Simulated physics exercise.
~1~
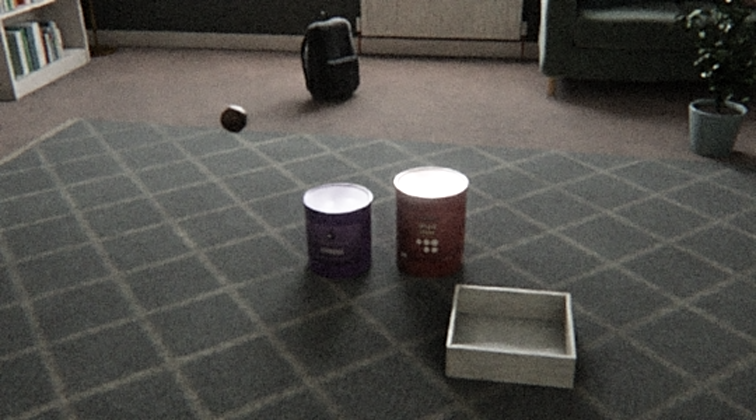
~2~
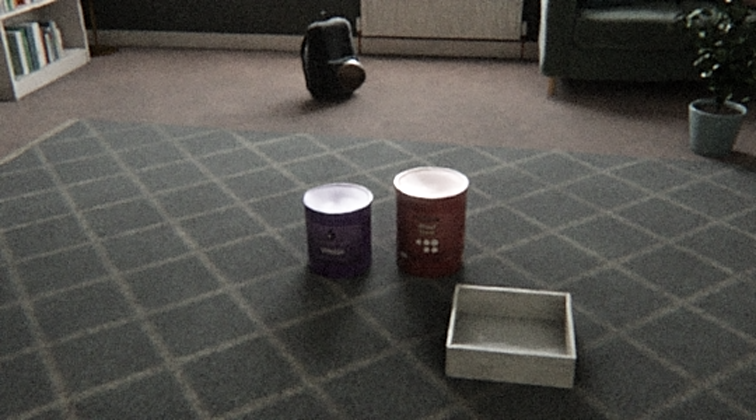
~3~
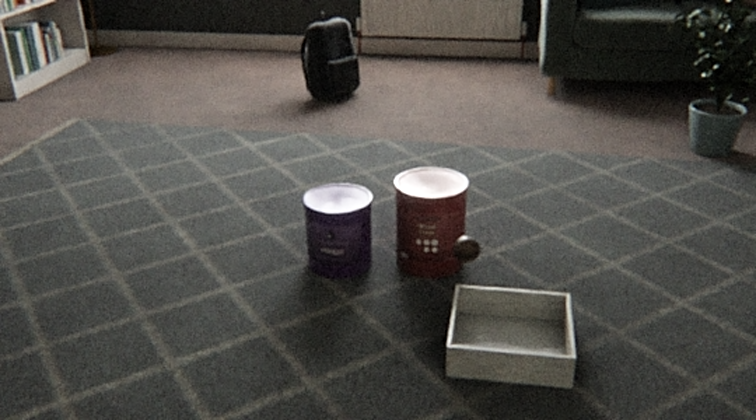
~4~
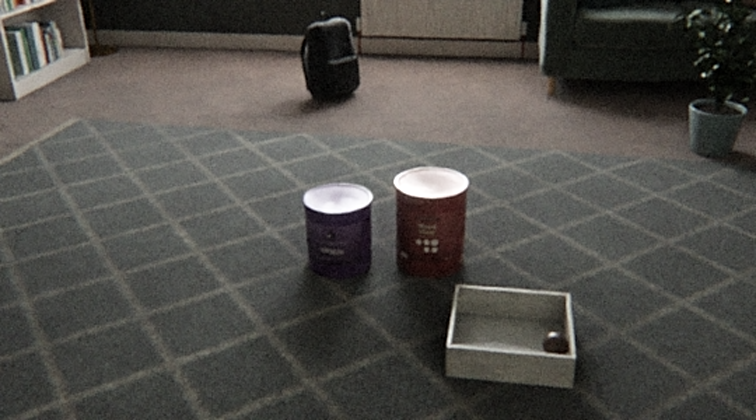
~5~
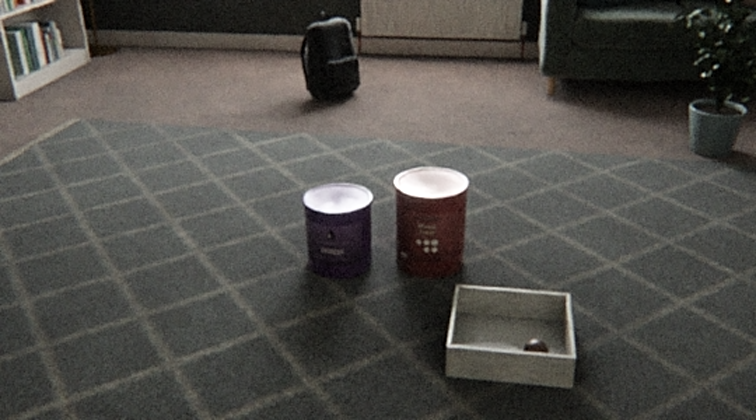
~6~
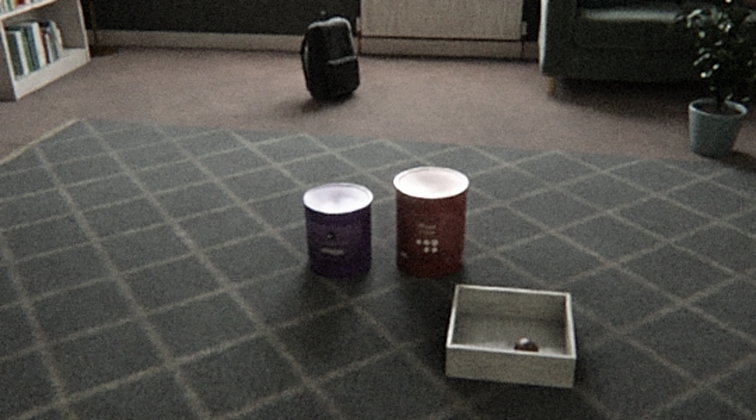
A small brown ball flies through a dim living room, seen from slightly above and in front of a grey rug with a pale diamond pattern. A purple pail and a taller red pail stand side by side mid-rug, with an empty, pale open box nearer on the right. Behind them are a bookcase, a dark backpack, a sofa and a potted plant. The ball passes rightward in front of the backpack, then drops past the red pail's right side. It lands inside the box near the right side, shifts left and ends there, both pails still standing.
